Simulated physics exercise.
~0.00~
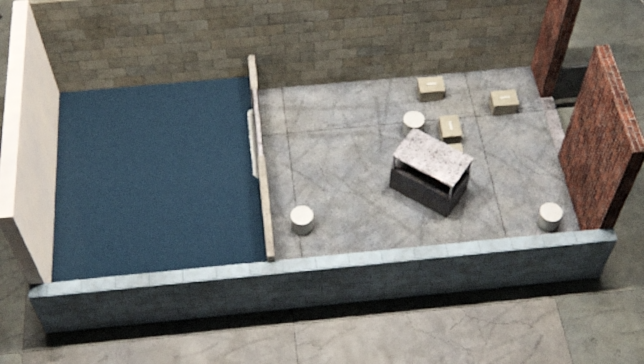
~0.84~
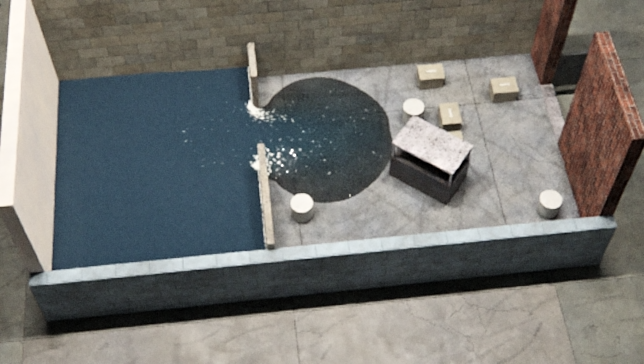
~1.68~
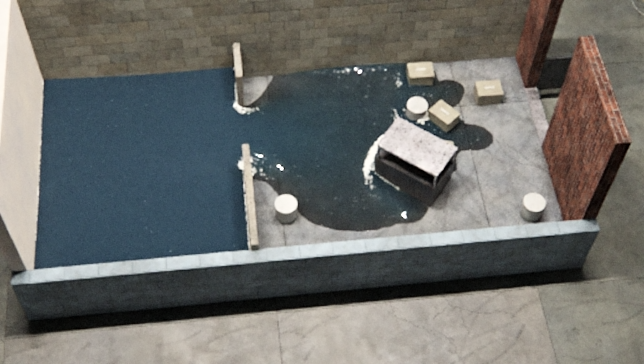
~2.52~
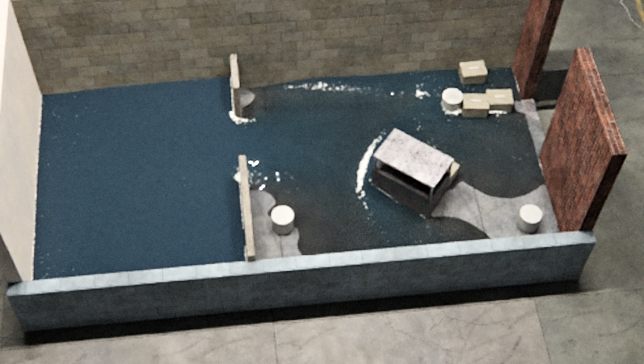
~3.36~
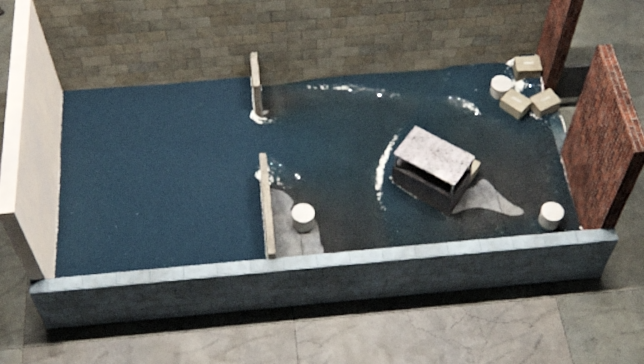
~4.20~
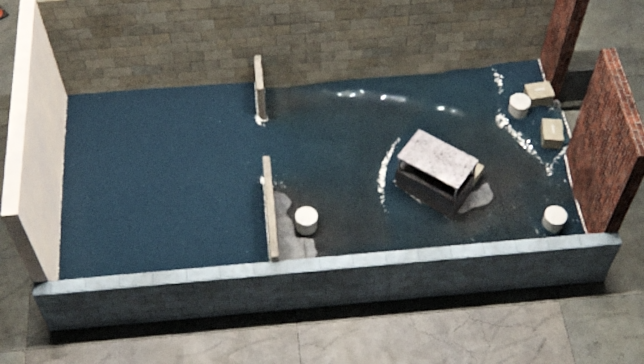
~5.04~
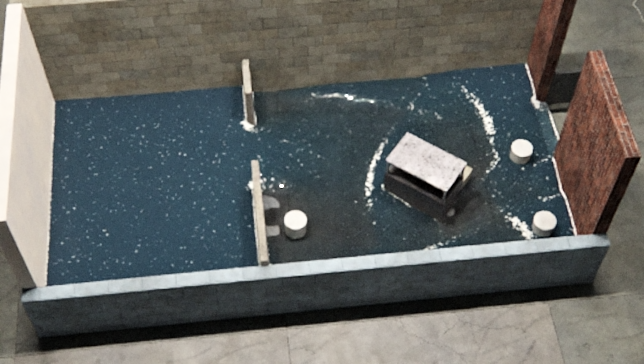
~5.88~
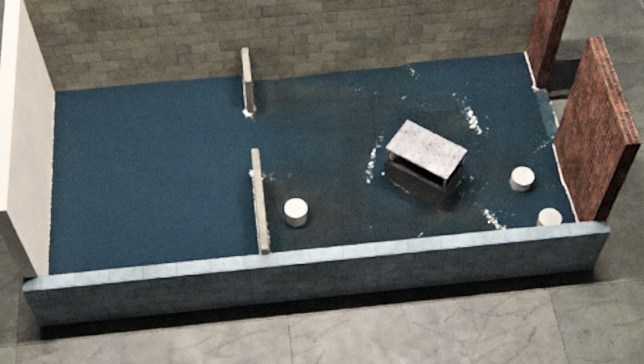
In a divided basement, water bursts through the partition and sweeps several loose items to the right.
